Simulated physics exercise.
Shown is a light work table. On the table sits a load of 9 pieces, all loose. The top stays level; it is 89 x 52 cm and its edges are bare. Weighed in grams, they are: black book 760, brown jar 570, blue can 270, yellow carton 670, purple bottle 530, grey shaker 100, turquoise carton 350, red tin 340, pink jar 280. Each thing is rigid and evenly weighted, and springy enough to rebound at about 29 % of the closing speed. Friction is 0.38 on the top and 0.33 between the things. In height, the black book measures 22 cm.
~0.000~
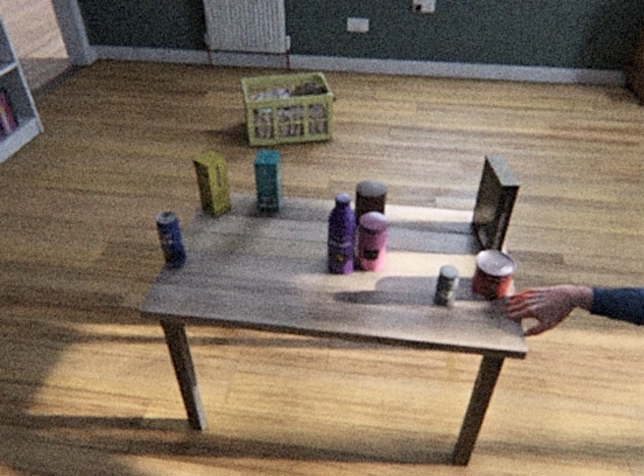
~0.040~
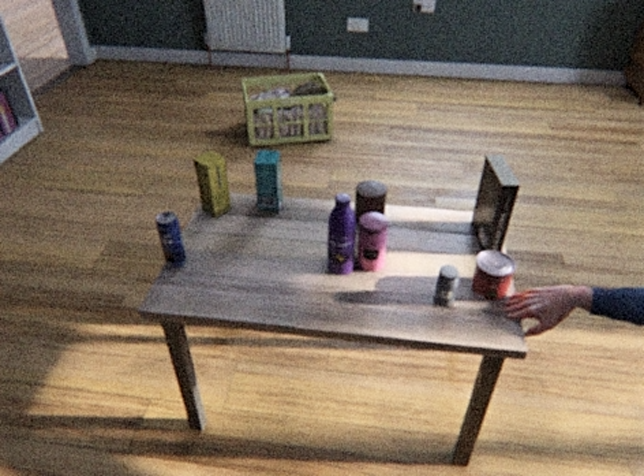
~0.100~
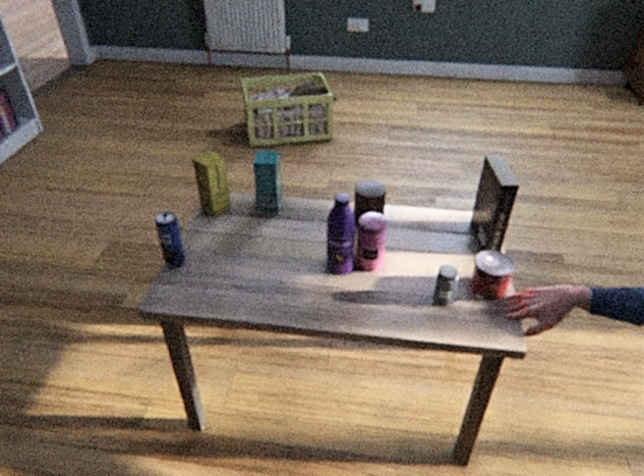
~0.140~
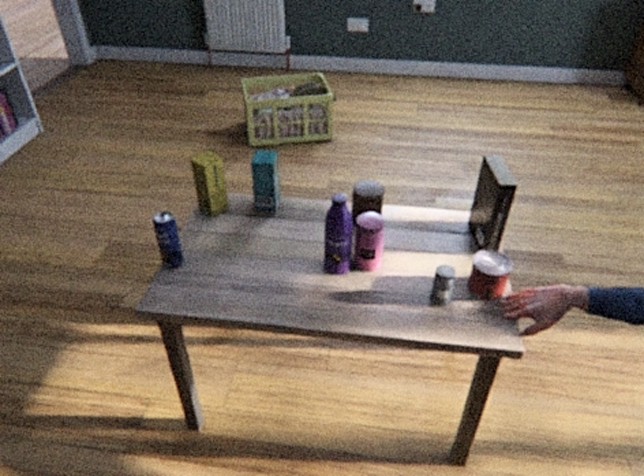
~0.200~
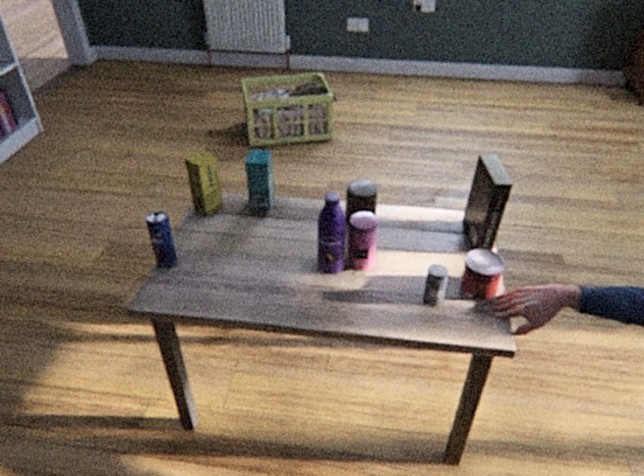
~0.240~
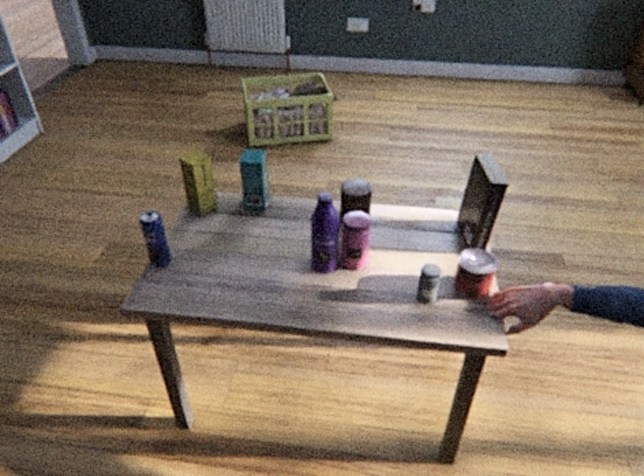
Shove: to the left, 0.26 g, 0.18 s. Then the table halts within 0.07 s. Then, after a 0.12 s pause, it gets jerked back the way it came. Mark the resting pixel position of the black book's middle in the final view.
Rest position: (436, 233).
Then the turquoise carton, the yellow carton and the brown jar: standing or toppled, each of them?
In the last frame the turquoise carton remains up, the yellow carton remains up and the brown jar remains up.
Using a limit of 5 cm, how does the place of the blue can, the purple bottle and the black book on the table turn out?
Blue can: Is displaced; purple bottle: Remains in place; black book: Is displaced.
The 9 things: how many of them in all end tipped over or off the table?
That makes 2.
By 0.64 s, table along by 1 cm; black book on its side near (437, 227).
By 1.14 s, black book on its side near (436, 233); blue can on its side; purple bottle tilted 12°.
When it is over (3.3 s), lying over on the table, black book and blue can; the other 7 within 5 cm of the start. End places, in pixels of the last picture, black book near (436, 233).
